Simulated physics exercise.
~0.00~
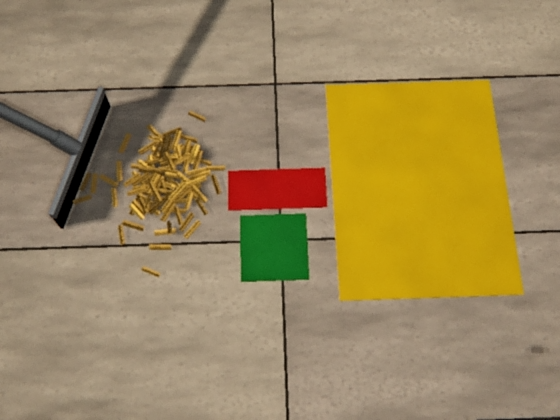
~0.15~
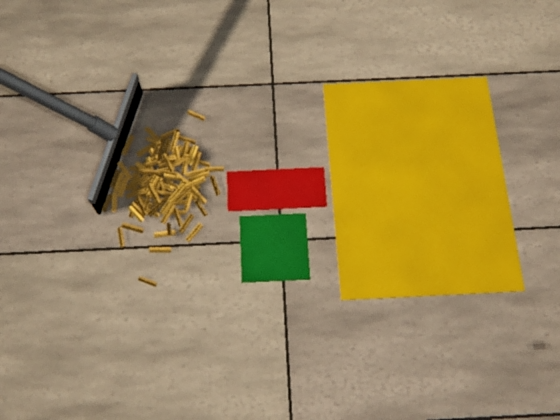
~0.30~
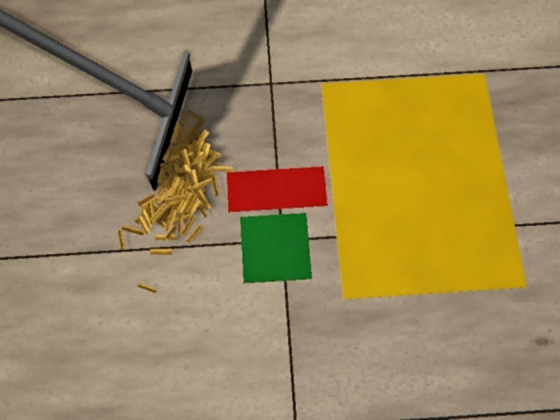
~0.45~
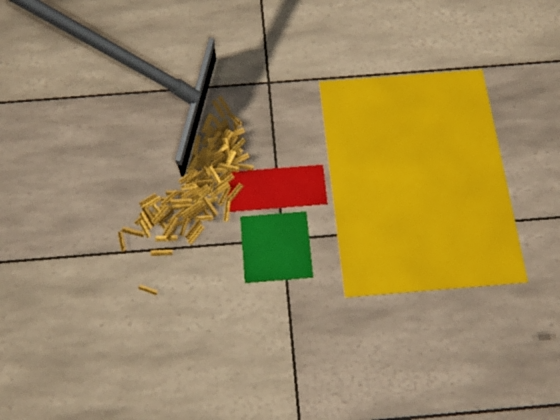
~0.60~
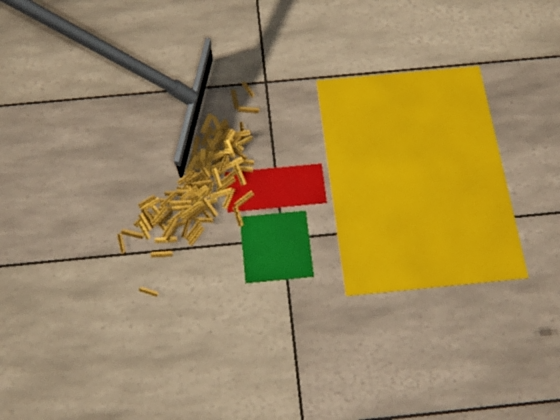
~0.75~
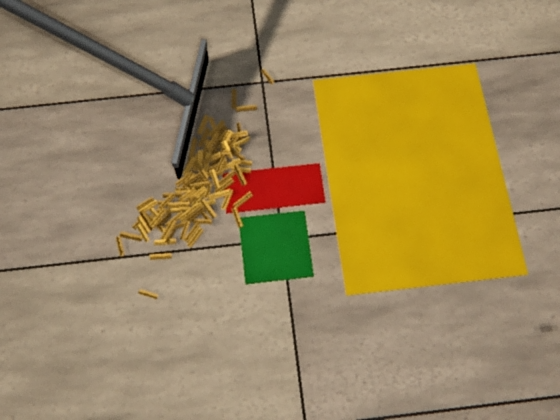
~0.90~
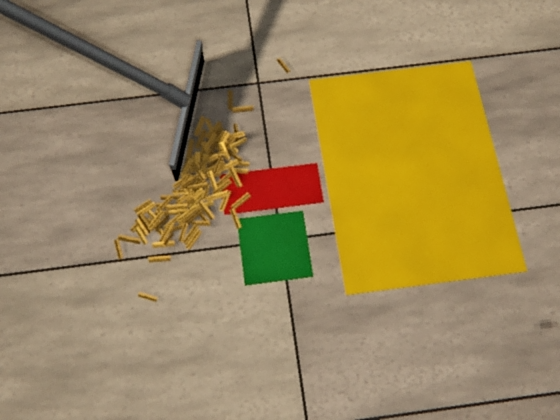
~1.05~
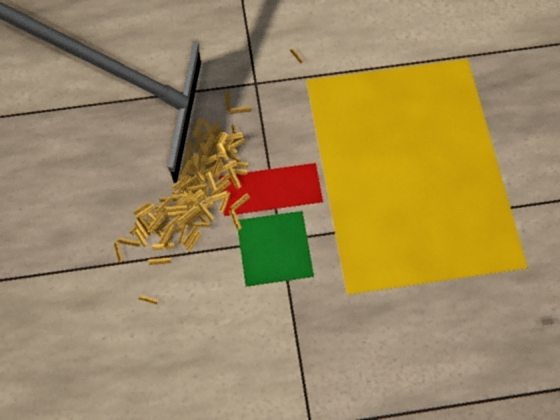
A squeegee pushes a pile of dry pasta rightward, stopping with most pieces short of the coloured sheets.
